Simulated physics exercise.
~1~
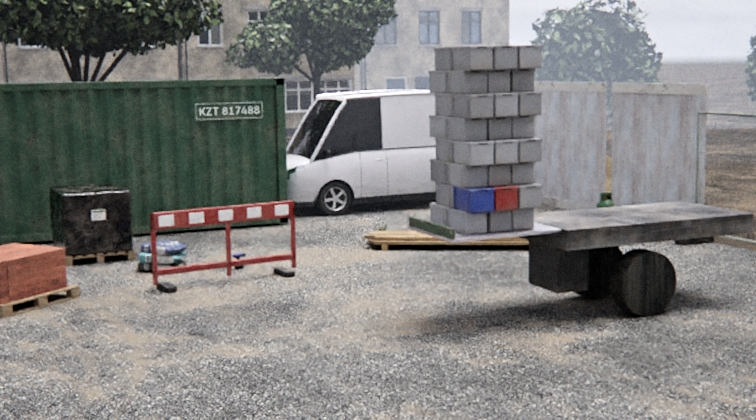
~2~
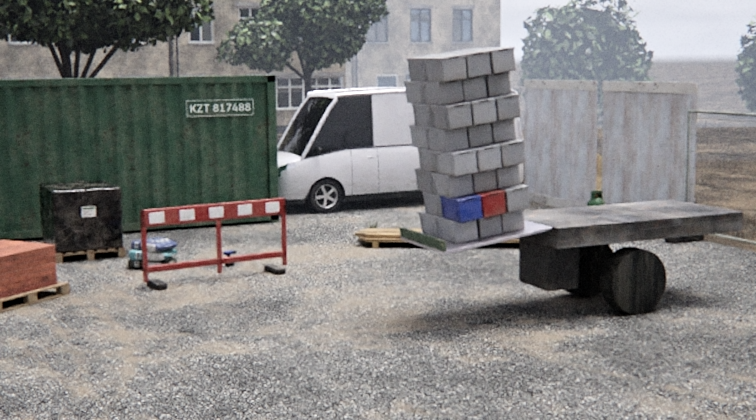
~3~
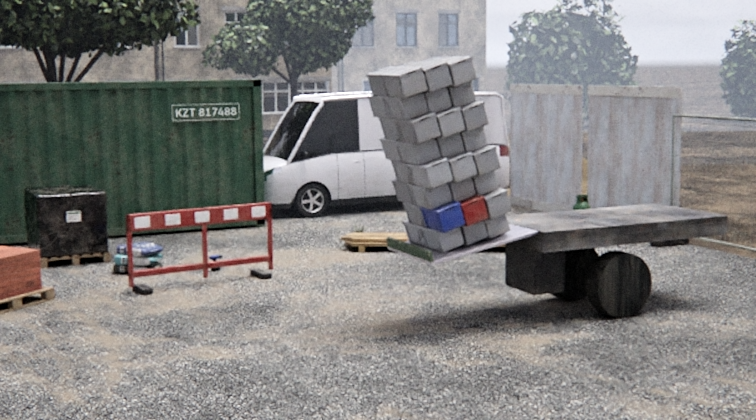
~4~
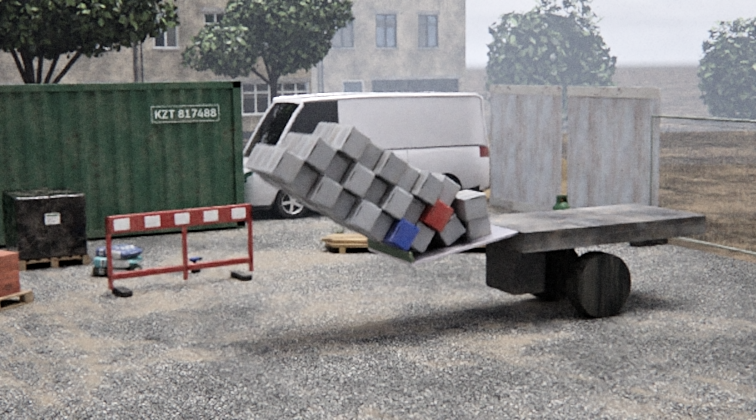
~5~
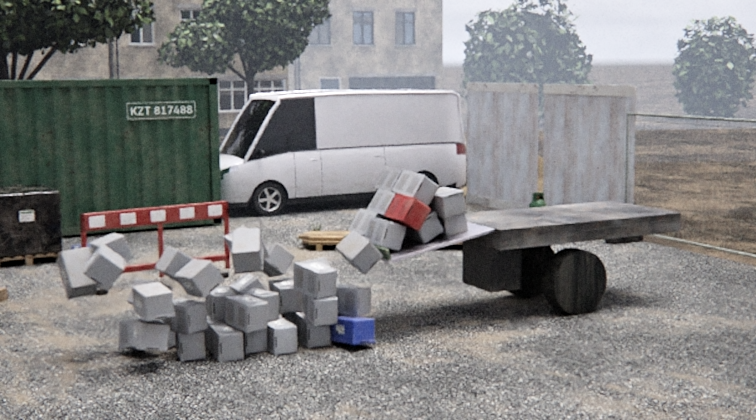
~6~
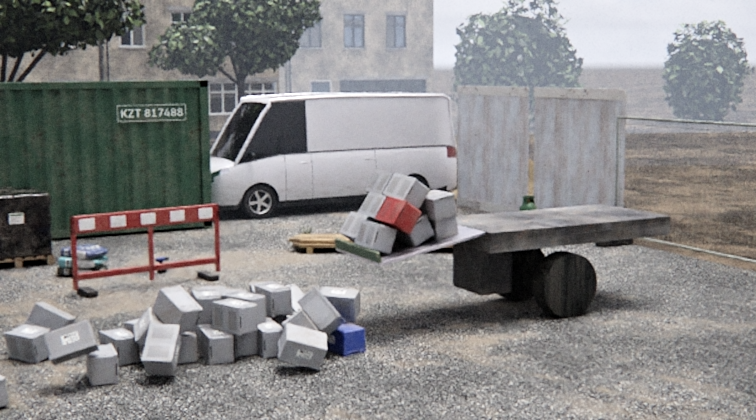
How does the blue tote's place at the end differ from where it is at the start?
At the start the blue tote sits low in the upright stack on the flap, just left of the red one. At the end it lies on the gravel below the flap, at the right side of the spilled totes.
